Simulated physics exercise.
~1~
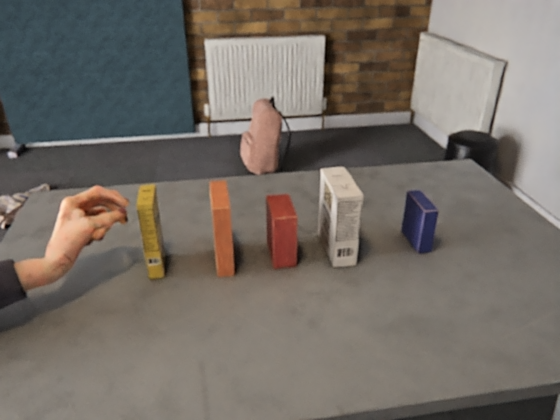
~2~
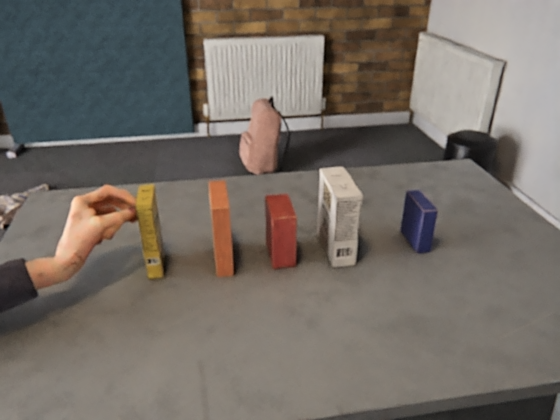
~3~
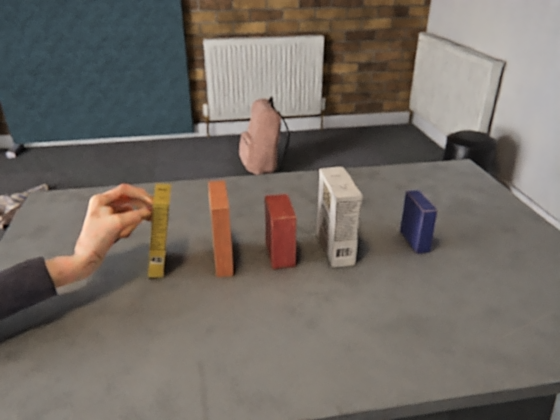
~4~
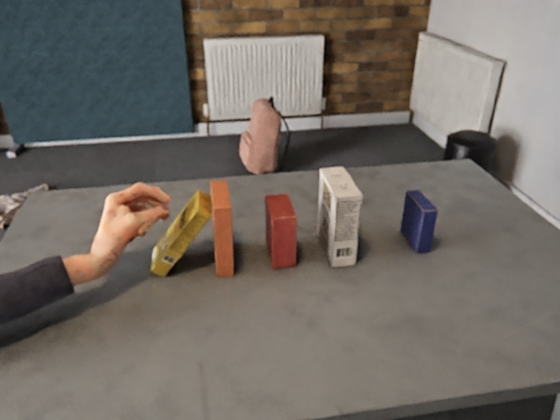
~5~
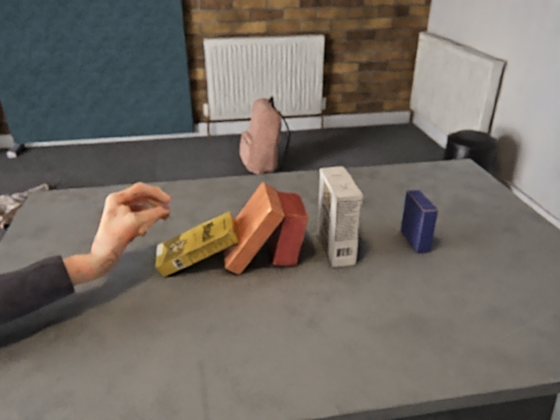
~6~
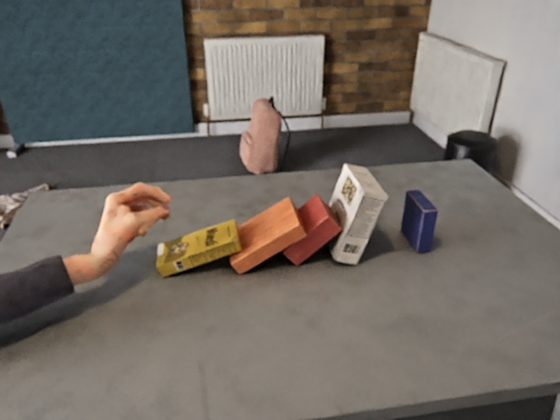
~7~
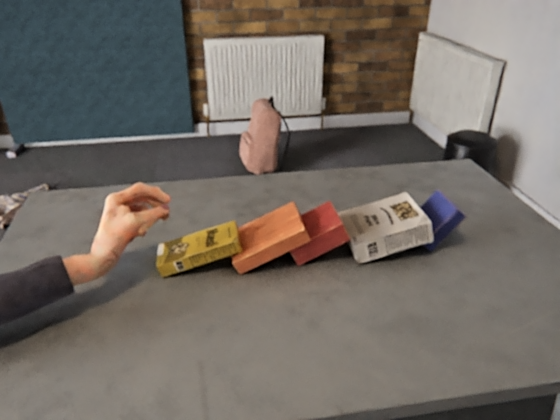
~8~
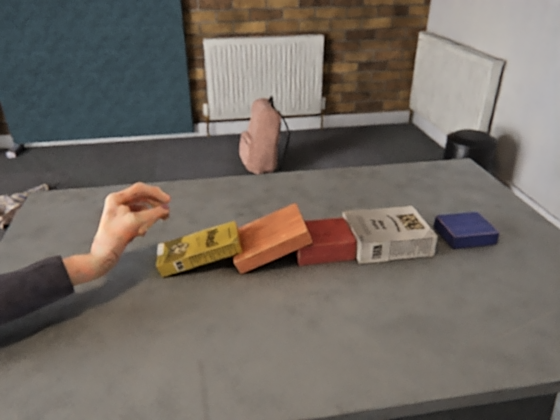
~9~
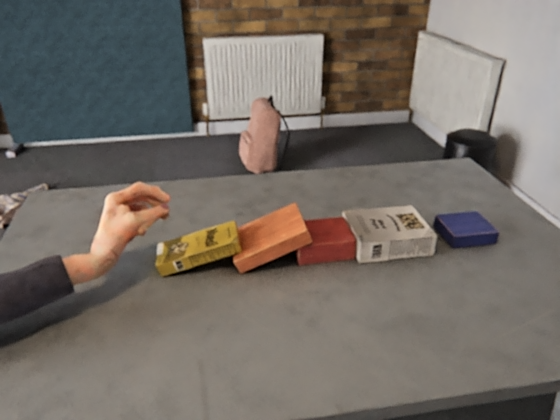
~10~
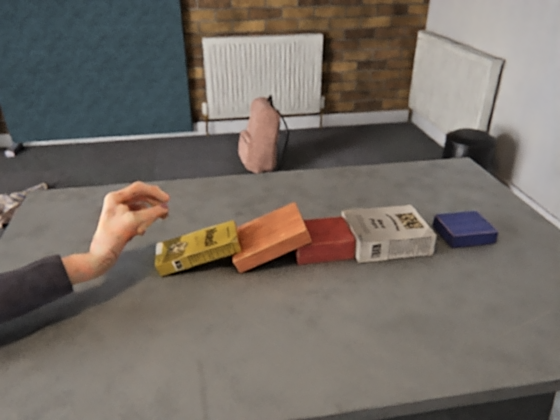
A hand tips the yellow packet rightward, and all five standing items topple in turn.
